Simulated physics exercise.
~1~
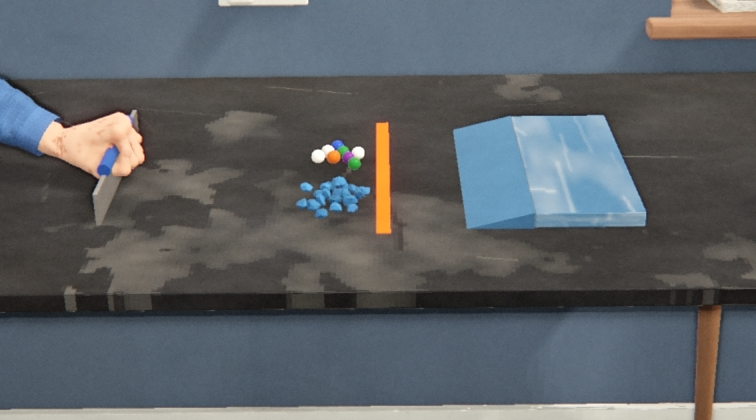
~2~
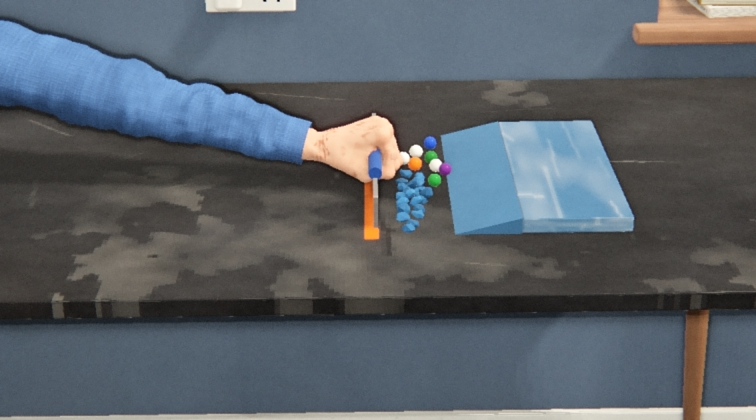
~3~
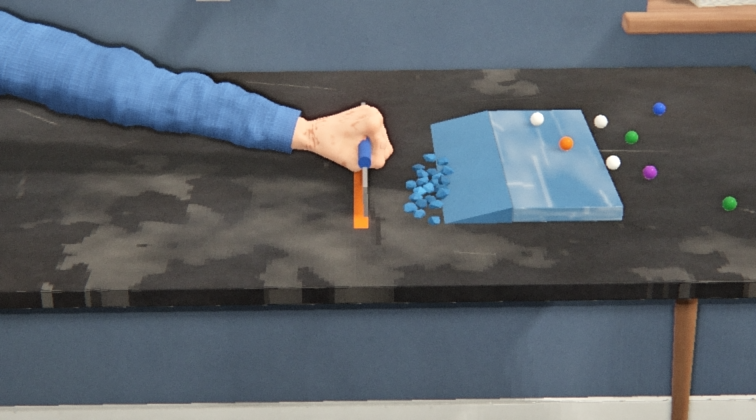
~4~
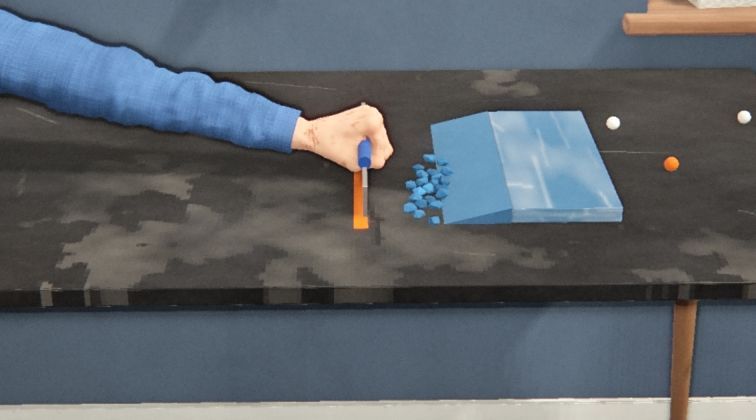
A scraper pushes right and stops; balls cross the ramp, blue bits stay at its foot.
